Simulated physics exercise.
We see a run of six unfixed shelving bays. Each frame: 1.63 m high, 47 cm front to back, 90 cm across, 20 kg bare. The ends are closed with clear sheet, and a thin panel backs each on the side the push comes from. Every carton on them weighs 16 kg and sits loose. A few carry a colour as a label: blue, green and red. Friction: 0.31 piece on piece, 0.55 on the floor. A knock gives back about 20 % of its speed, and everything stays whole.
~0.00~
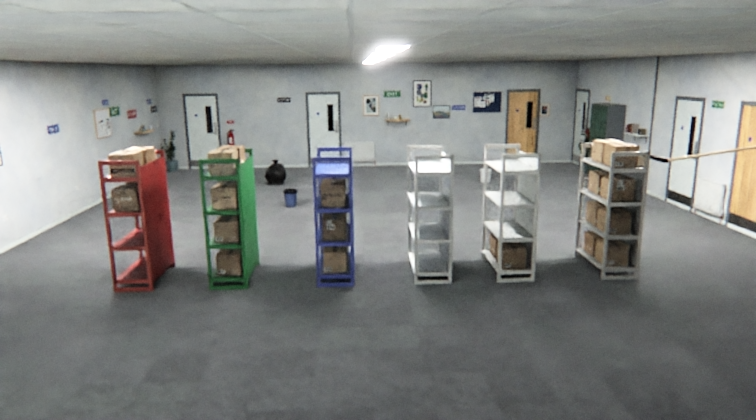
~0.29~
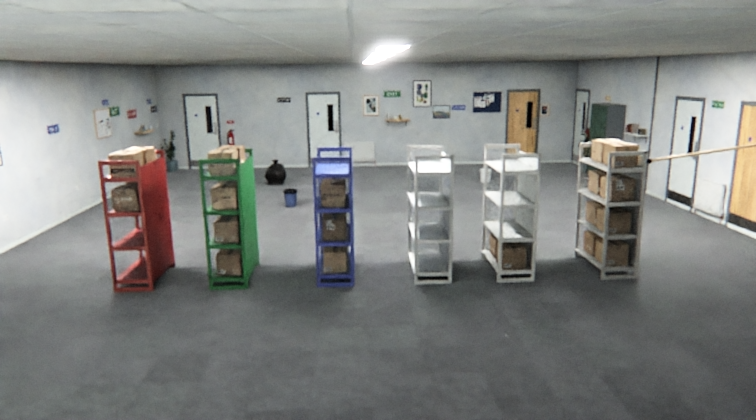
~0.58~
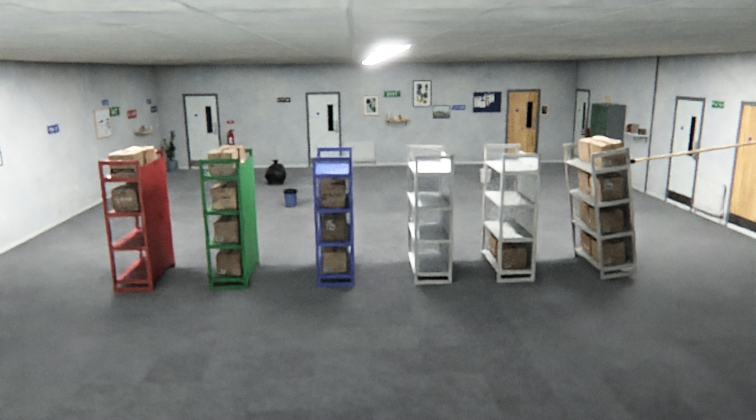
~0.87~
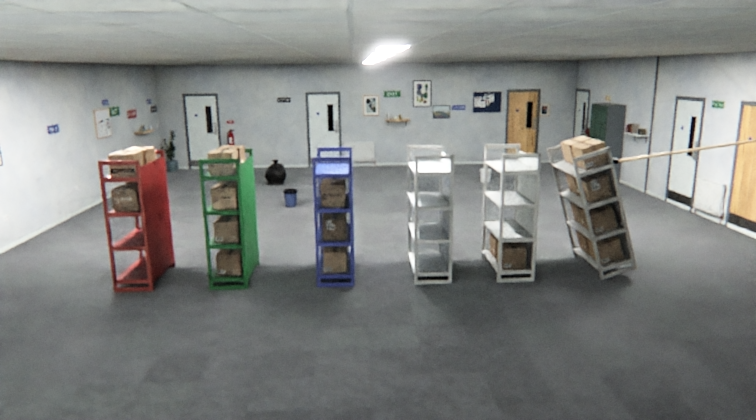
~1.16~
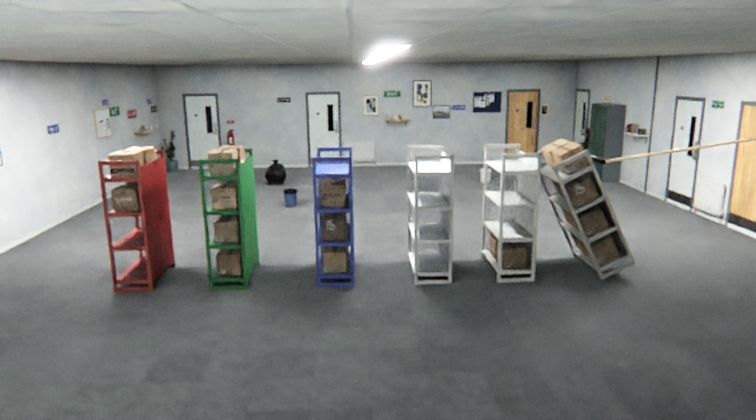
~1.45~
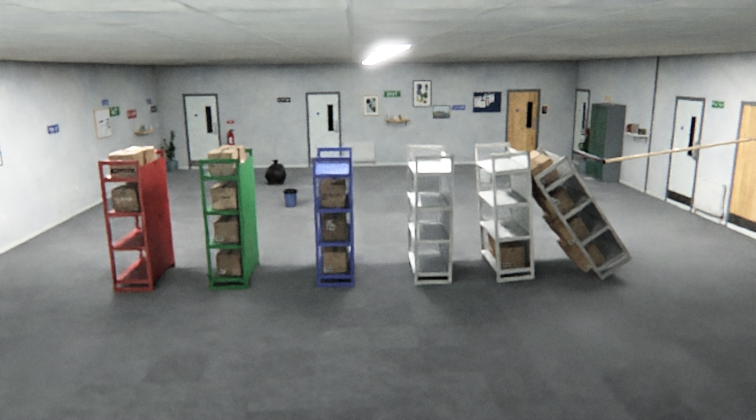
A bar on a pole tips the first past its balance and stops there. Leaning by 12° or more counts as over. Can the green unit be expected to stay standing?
It stays standing.
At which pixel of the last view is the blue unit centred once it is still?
Near (296, 217).
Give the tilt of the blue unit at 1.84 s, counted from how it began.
Roughly 0°.
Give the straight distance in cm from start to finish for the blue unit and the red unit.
Moved: Blue 50, red 0.
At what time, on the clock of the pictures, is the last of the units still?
Around 5.0 s.
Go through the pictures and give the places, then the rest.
In the first picture (each place is the centre of the face we see best), pole end (667, 161) 18 cm from the first unit; green unit (224, 226); blue unit (334, 224); red unit (126, 228); the others all in place.
In the second picture, pole end (650, 161) pushing; green unit (224, 226).
In the third picture, pole end (634, 162) pushing; green unit (224, 226); the others all in place.
In the fourth picture, pole end (617, 162) pushing; green unit (224, 226); the others all in place.
In the fifth picture, pole end (604, 162) stopped; green unit (224, 226); the others all in place.
In the sixth picture, pole end (604, 162) stopped; green unit (224, 226); blue unit (334, 224); red unit (126, 228); steepest lean 5°, the unit at (514, 219); one has shifted.
By 1.58 s, 6 cartons spilt or dropped; 1 of the 5 other units over; green unit unmoved.
By 1.84 s, 6 cartons spilt or dropped; 2 of the 5 other units over; green unit unmoved.
By 2.76 s, 6 cartons spilt or dropped; 3 of the 5 other units over; green unit unmoved; blue unit tilted 26°.
By 3.38 s, 10 cartons spilt or dropped; 3 of the 5 other units over; green unit moved 54 mm; blue unit tilted 36°.
When it is over (5.1 s), 10 cartons spilt or dropped; 3 of the 5 other units over; green unit moved 8 cm; blue unit tilted 35°; red unit unmoved. Two left standing. In pixels of the last frame, middles, green unit near (225, 217), blue unit near (296, 217).
